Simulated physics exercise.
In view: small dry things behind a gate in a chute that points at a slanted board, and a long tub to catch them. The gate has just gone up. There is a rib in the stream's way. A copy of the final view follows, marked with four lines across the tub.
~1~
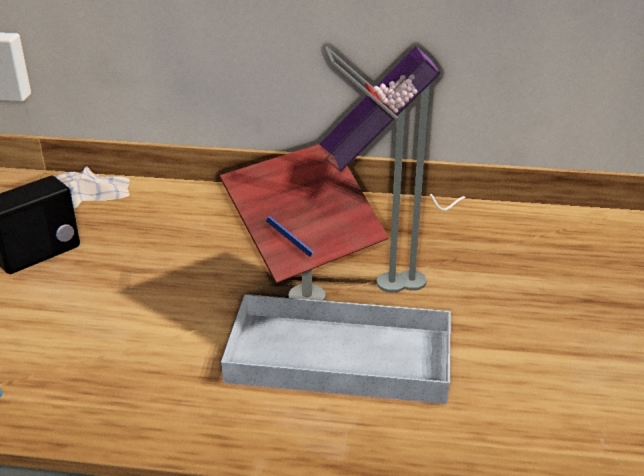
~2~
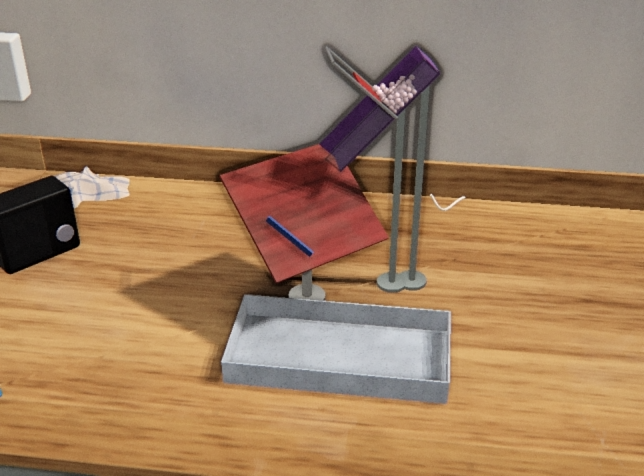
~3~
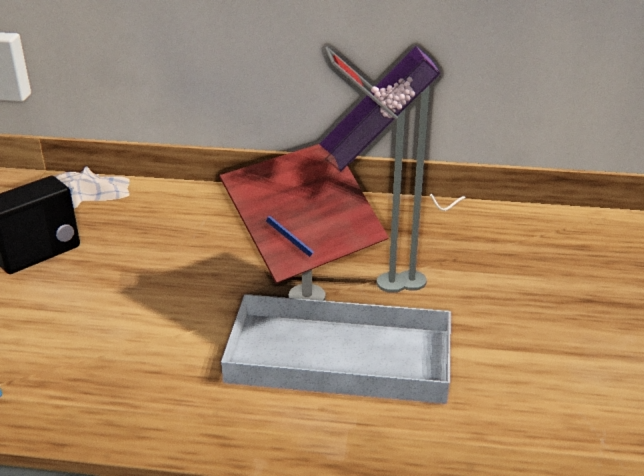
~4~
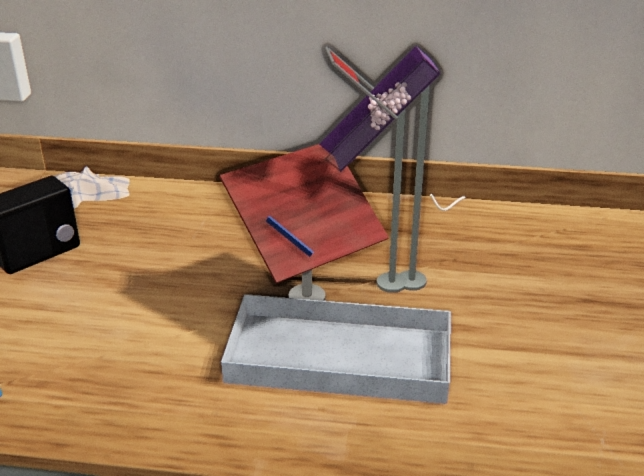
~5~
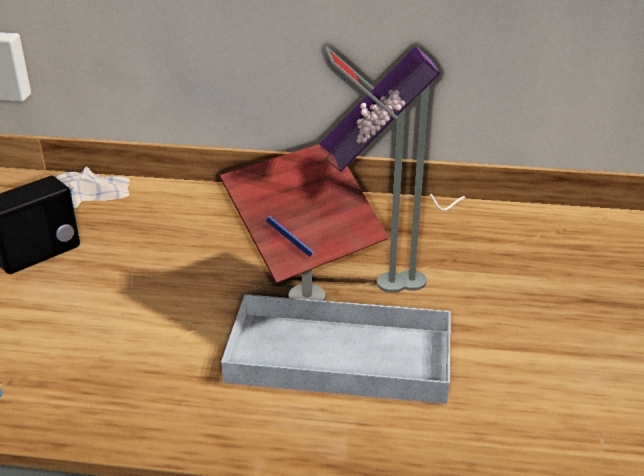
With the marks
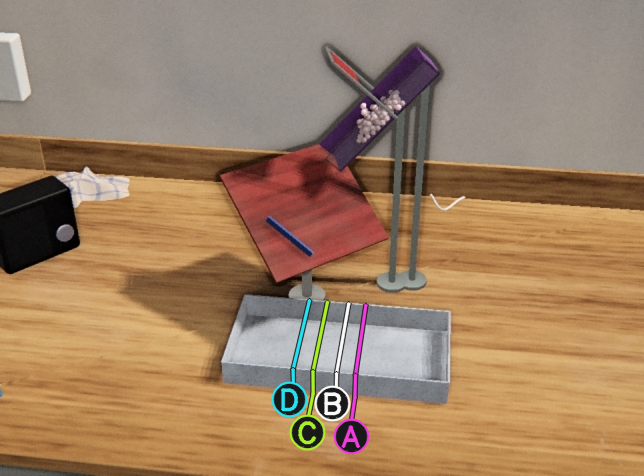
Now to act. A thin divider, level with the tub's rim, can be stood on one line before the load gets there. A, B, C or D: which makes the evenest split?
The best line is A.
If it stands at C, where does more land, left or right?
The right side.
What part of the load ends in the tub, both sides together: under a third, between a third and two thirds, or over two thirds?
About that: Over two thirds.
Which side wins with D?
More lands on the right.
On the marked copy, line A crosses the front rim at (355, 374); line B crosses the front rim at (336, 372); line C crosses the front rim at (313, 370); line D crosses the front rim at (293, 368).
Choosing A, of what is caught, close to half on the left of the divider, close to half on the right.
Choosing B, of what is caught, a small share on the left of the divider, the bulk on the right.
Choosing C, of what is caught, a small share on the left of the divider, all but a few on the right.
Choosing D, of what is caught, only a few on the left of the divider, all but a few on the right.
